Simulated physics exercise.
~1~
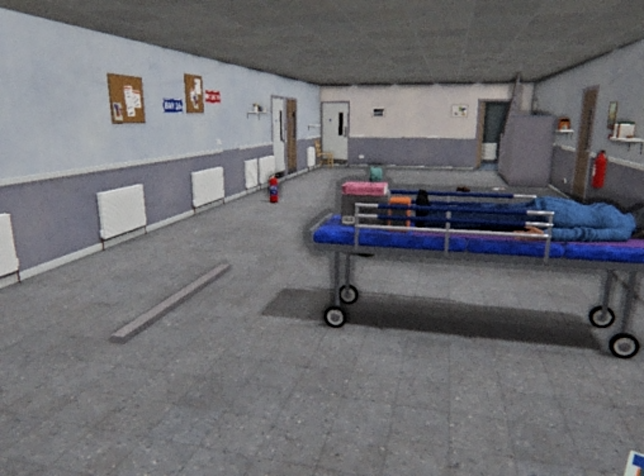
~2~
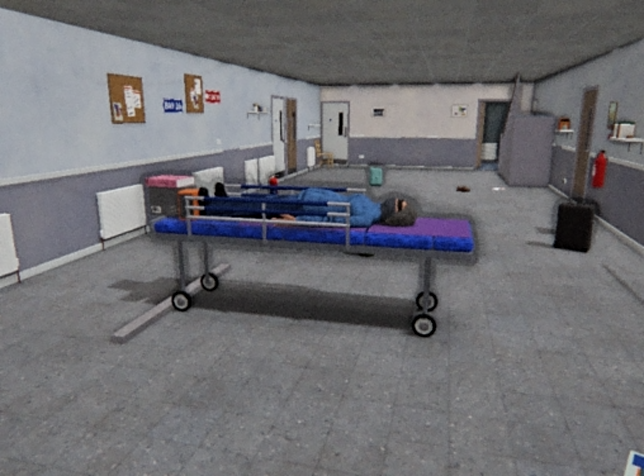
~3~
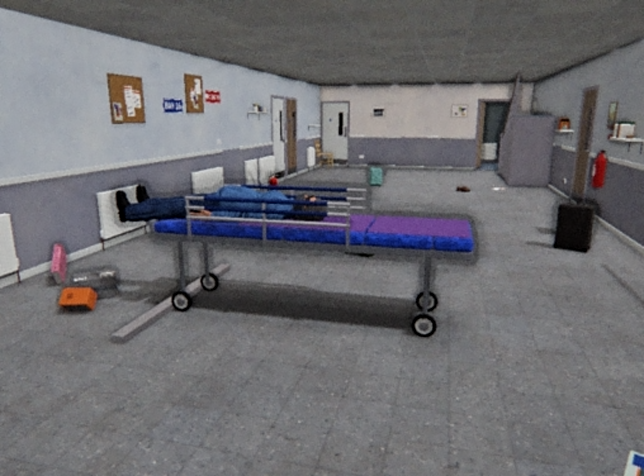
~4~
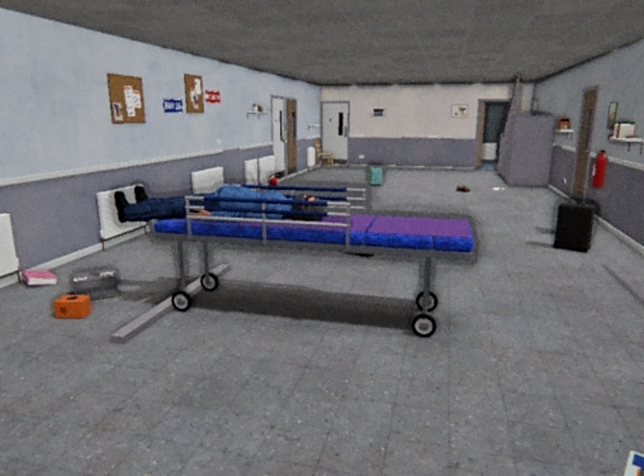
A hospital trolley carrying a person lying down and some loose items rolled left and stopped abruptly at a low floor strip; the person slid on, feet ending past the left end, while an orange case, grey bag and pink folder tumbled to the floor.
